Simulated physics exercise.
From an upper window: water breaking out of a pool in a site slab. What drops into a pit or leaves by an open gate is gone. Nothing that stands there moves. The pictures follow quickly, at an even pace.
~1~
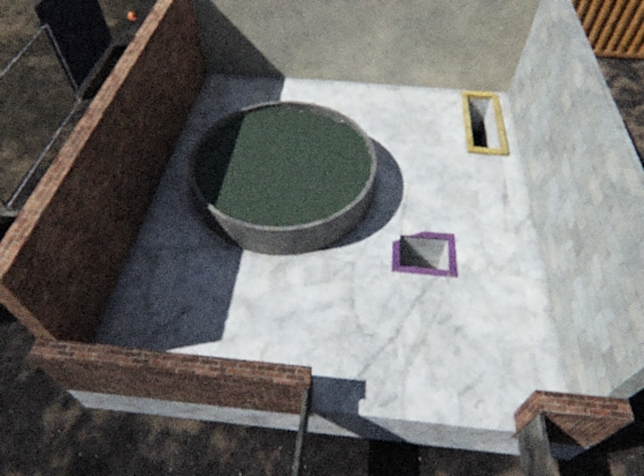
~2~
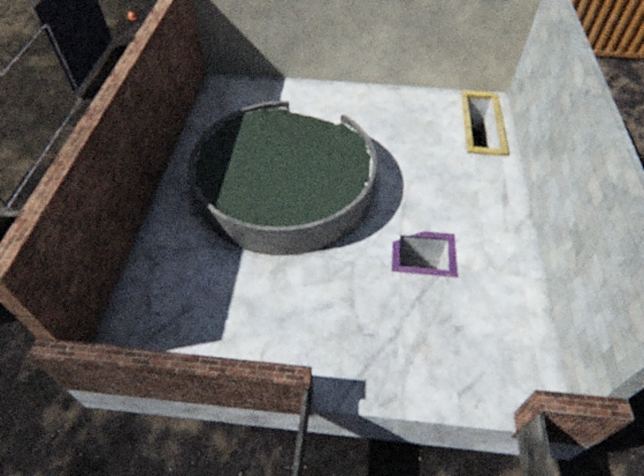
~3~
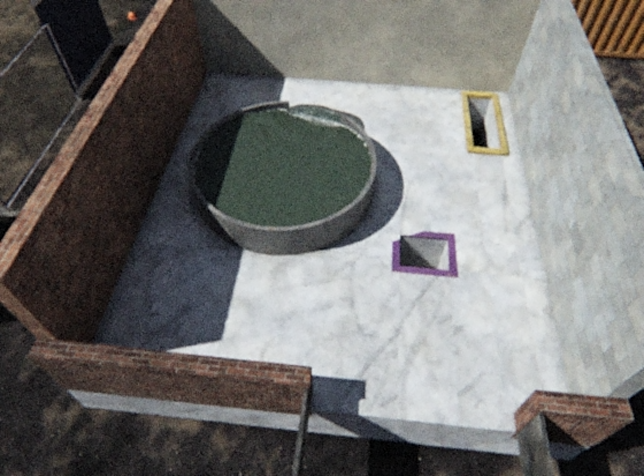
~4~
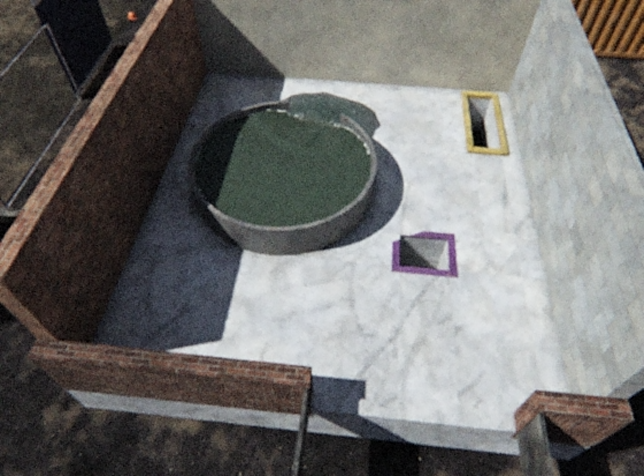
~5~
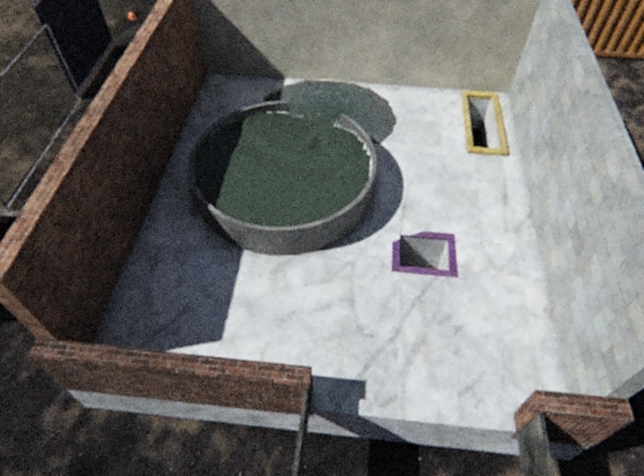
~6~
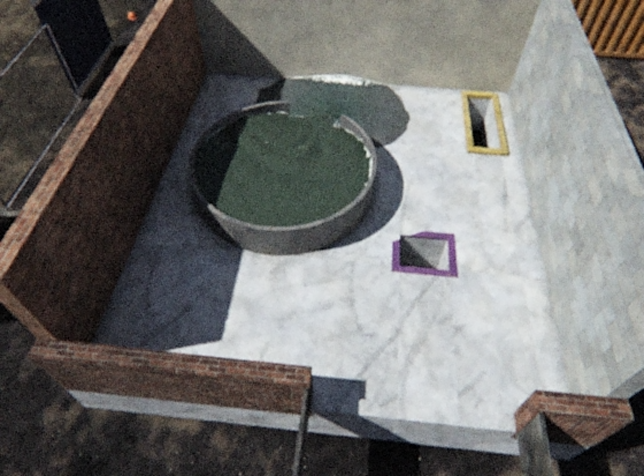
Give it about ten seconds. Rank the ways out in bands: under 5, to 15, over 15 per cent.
The gate takes under 5 %; the purple pit takes under 5 %; the yellow pit takes over 15 %.
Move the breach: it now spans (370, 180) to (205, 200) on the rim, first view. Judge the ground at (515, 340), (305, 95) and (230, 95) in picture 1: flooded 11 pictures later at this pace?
In that order: Wet, no water, clear.
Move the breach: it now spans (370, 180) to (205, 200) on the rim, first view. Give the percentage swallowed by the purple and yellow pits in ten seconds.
Roughly, in per cent: Purple 10, yellow 0.
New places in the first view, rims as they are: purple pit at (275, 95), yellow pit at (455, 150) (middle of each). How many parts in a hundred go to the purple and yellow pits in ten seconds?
In per cent: Purple 20, yellow 8.
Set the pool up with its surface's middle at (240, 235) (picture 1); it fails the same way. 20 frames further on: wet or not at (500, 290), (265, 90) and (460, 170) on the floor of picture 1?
In that order: No water, covered, under water.
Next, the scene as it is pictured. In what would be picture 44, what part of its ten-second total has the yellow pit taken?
Near 70 in a hundred.
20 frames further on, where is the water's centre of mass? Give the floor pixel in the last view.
Around (299, 157).
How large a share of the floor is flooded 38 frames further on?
About 60 per cent.
A moment on, water covers 15 % of the floor; the gate 0 %, the purple pit 0 %, the yellow pit 0 %.
Next, water covers 20 % of the floor; the gate 0 %, the purple pit 0 %, the yellow pit 2 %.
Then, water covers 35 % of the floor; the gate 0 %, the purple pit 0 %, the yellow pit 8 %.
Later, water covers 60 % of the floor; the gate 0 %, the purple pit 0 %, the yellow pit 18 %.
In the end, water covers 85 % of the floor; the gate 1 %, the purple pit 1 %, the yellow pit 26 %.
